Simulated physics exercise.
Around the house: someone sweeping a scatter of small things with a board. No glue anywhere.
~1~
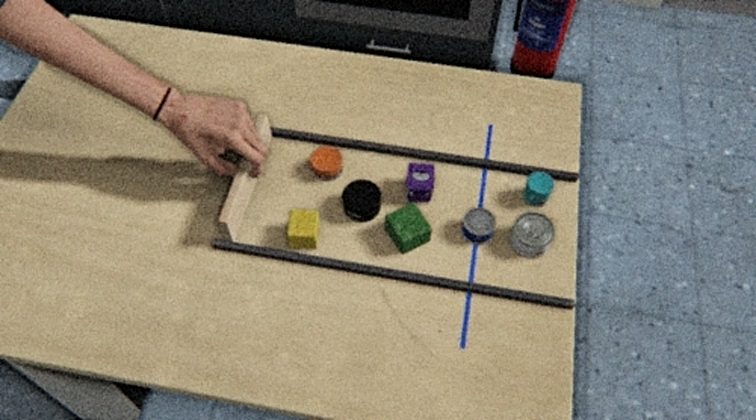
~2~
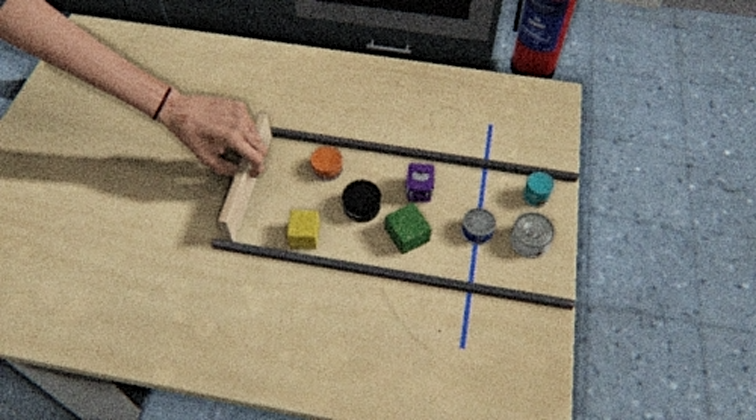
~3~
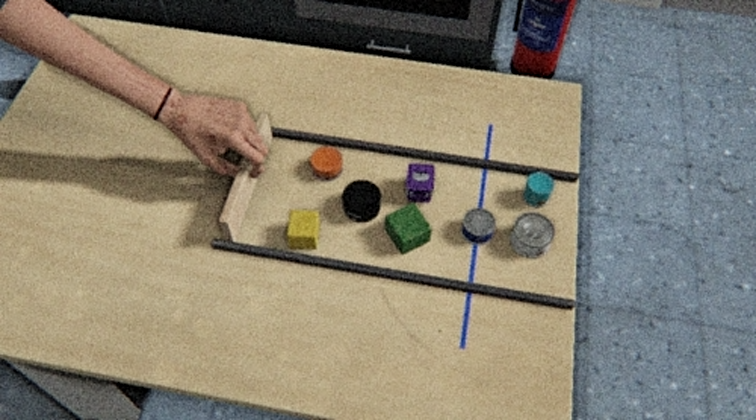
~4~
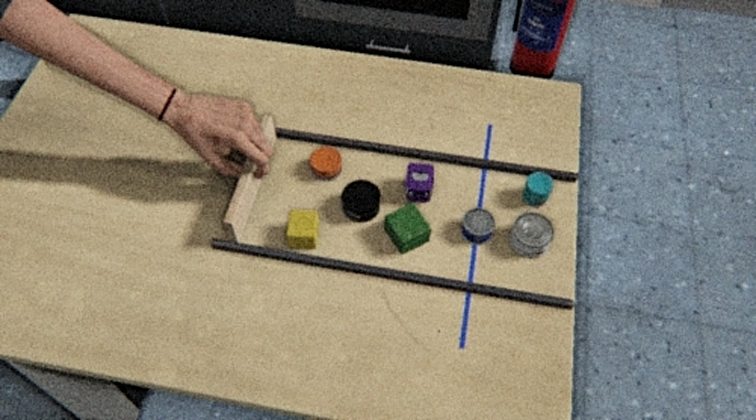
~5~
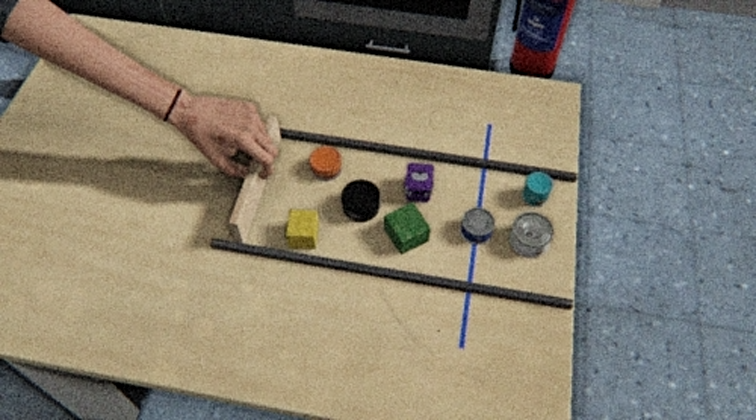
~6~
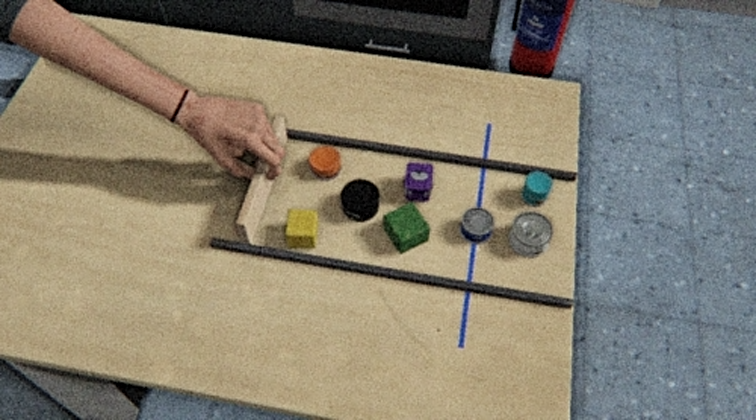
Hand sliding a wooden board slightly right between two dark rails, while the scattered small coloured blocks and tins ahead stay still.
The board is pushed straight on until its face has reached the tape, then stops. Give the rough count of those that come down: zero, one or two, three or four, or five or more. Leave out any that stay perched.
The number that fall off is zero.
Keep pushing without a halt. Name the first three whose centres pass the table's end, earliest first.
The order is the white pot, the turquoise tin, the blue tin.
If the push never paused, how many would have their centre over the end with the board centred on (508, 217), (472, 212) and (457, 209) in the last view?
The counts: 1, 0 and 0.
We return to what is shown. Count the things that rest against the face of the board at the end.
3 of them.
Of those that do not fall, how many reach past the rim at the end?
The number is 1.
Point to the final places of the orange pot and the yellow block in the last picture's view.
First (498, 183), then (486, 268).
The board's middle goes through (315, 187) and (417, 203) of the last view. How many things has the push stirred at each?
At the one place 2, at the other 6.
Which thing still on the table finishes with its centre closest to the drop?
Foremost is the white pot.
Soon after, none off yet; turquoise tin at rest near (537, 189); white pot at rest near (531, 234); blue tin at rest near (477, 226).
Then, none off yet; turquoise tin at rest near (537, 189); white pot at rest near (534, 234); blue tin moved about its own width near (499, 222).
At rest, the number that fall off is zero.
